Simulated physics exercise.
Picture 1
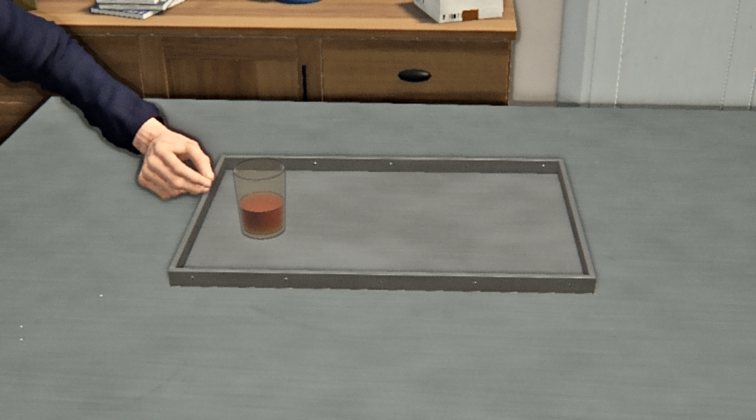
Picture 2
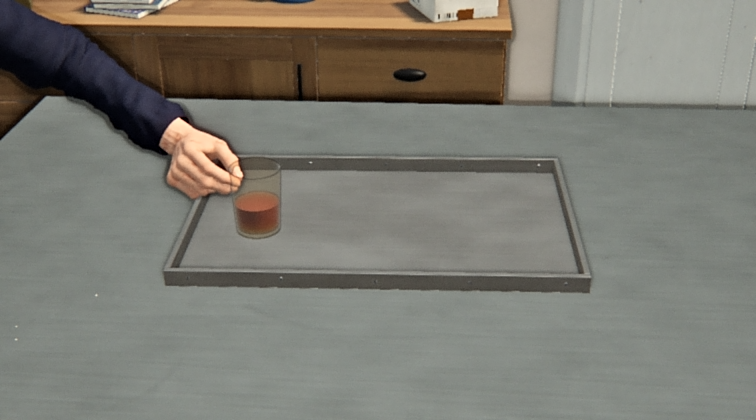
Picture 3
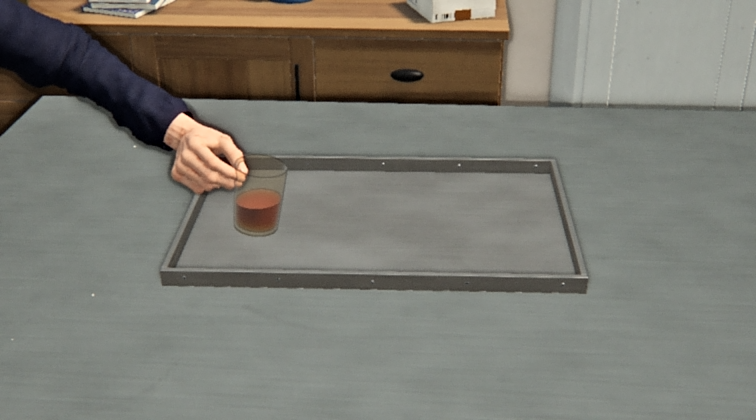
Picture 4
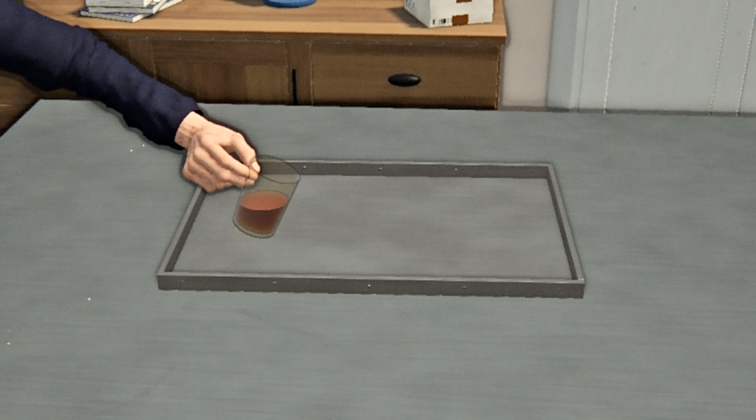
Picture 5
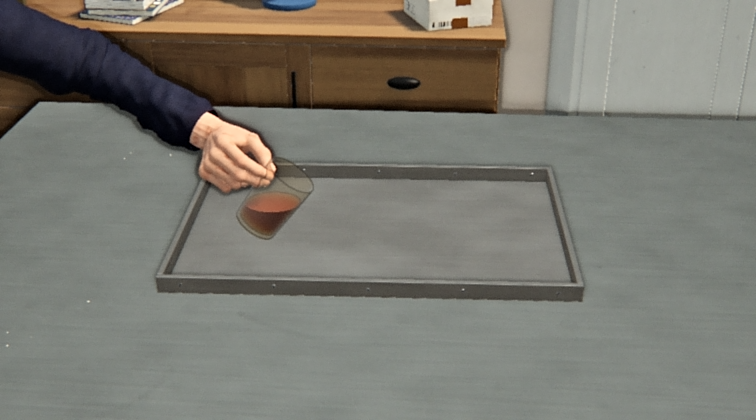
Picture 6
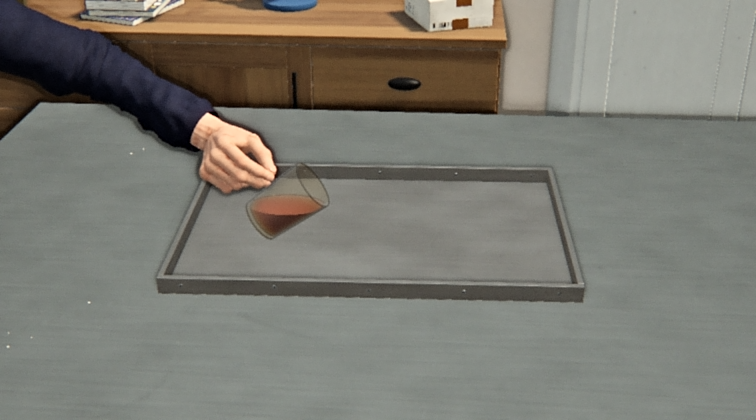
A hand in a dark sleeve reaching to a glass of reddish liquid on a gray tray and tilting it rightward.
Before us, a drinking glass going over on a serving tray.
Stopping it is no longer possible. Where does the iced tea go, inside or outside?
The iced tea keeps within the tray.
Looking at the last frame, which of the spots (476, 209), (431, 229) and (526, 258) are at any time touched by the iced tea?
In the order listed they come out caught by it, caught by it, caught by it.
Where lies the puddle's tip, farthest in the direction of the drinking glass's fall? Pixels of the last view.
The wet patch ends near (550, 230).
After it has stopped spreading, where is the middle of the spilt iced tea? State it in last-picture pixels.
In the last view, its middle sits roughly at (484, 237).
Soon after, the drinking glass lies in the tray; the puddle covers about as much as a plate; all of it is inside the rim.
Later, the puddle covers about as much as a tray; all of it is inside the rim.
In the end, the puddle covers about as much as a tray; all of it is inside the rim.
